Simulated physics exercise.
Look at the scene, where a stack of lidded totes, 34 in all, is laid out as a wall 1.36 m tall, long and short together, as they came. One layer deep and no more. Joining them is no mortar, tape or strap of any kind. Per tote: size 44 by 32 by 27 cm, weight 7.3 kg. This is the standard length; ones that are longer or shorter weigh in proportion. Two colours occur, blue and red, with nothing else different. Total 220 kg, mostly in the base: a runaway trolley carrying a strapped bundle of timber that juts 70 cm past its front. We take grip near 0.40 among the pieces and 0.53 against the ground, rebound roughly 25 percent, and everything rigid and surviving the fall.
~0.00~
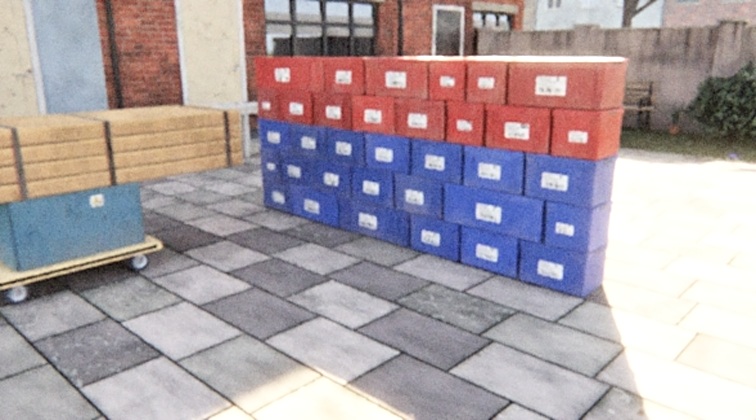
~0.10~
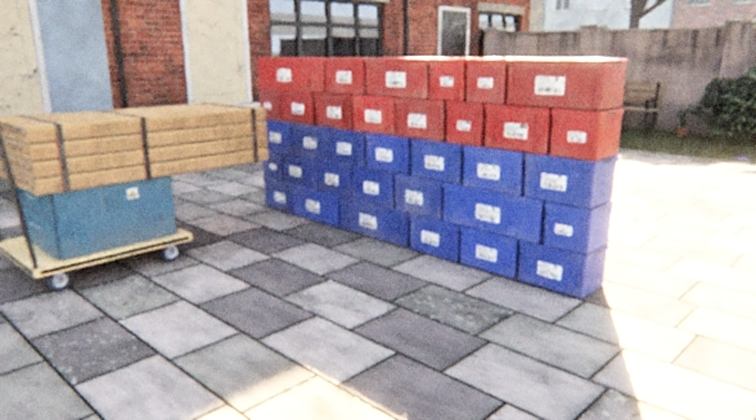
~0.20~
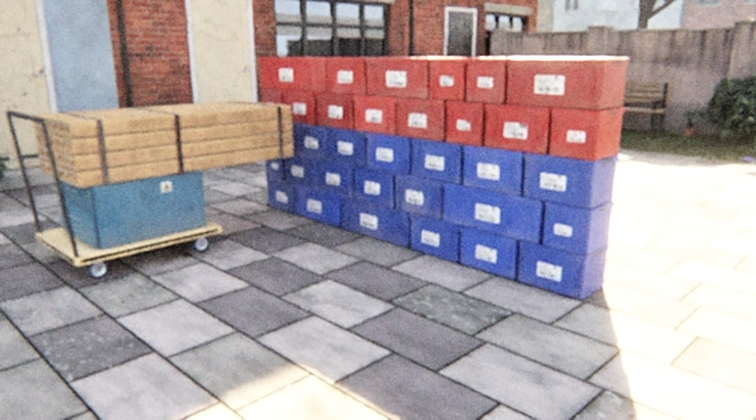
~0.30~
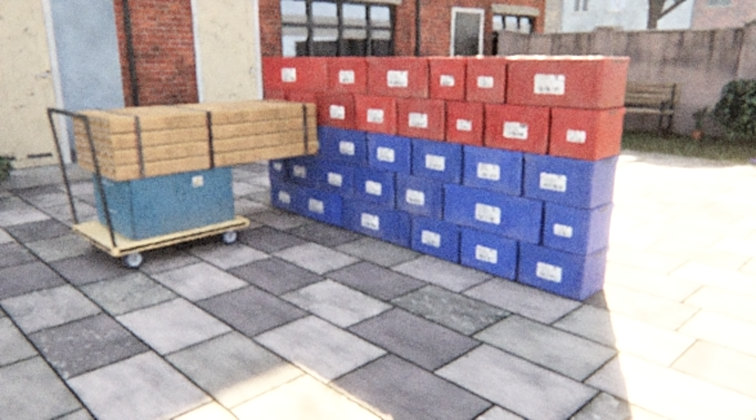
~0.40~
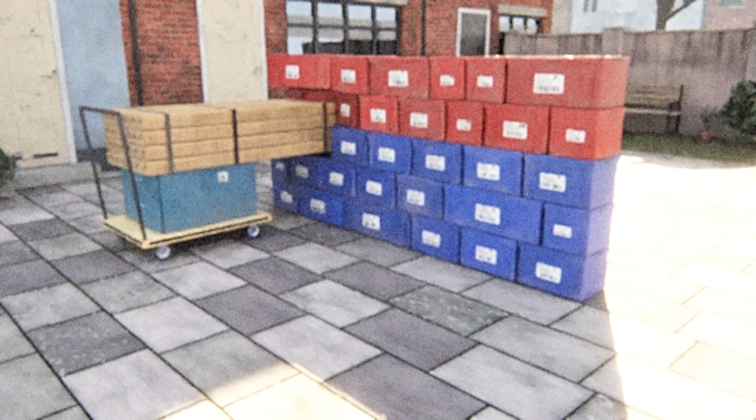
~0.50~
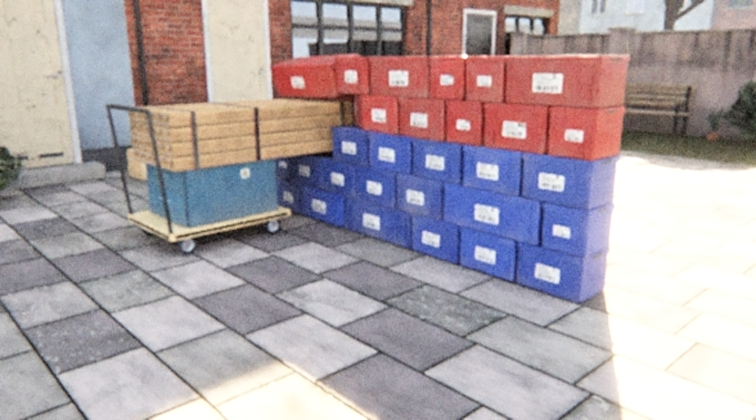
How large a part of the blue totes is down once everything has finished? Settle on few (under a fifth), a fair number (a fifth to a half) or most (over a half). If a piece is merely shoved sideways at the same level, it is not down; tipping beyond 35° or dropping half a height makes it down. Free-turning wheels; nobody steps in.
Verdict: Few.
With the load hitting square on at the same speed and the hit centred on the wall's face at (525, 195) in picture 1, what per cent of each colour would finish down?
Then blue would be 20 per cent down and red 30 per cent.
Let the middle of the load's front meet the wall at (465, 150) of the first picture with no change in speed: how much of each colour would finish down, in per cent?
The blue ones would be 20 per cent down and the red ones 30 per cent.
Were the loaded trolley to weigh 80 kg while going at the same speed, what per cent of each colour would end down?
That would leave blue at 10 and red at 40 per cent.
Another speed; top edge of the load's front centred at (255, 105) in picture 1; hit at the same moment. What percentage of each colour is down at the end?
Blue 20%, red 40%.
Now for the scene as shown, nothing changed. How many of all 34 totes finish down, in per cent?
I'd put it at about 20 percent.
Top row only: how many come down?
Exactly 2.
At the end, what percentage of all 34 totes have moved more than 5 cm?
That is 40 per cent.
Around 0.72 s, load 71 cm past the wall's line, still rolling; 2 of the 20 blue totes down (5 of 34 in all colours); top blue tote unmoved; top red tote tipped 60°.
Around 1.00 s, load 1.06 m past the wall's line, still rolling; 2 of the 20 blue totes down (6 of 34 in all colours); top blue tote unmoved; top red tote on its side.
Around 1.46 s, load 1.39 m past the wall's line, still rolling; 2 of the 20 blue totes down (7 of 34 in all colours); top blue tote unmoved; top red tote on its side.
Finally (3.0 s), load 1.47 m past the wall's line, stopped; 2 of the 20 blue totes down (7 of 34 in all colours); top blue tote unmoved; top red tote on its side. That is 10 per cent. Seen by the last camera, middles, top blue tote near (569, 178), top red tote near (387, 79).
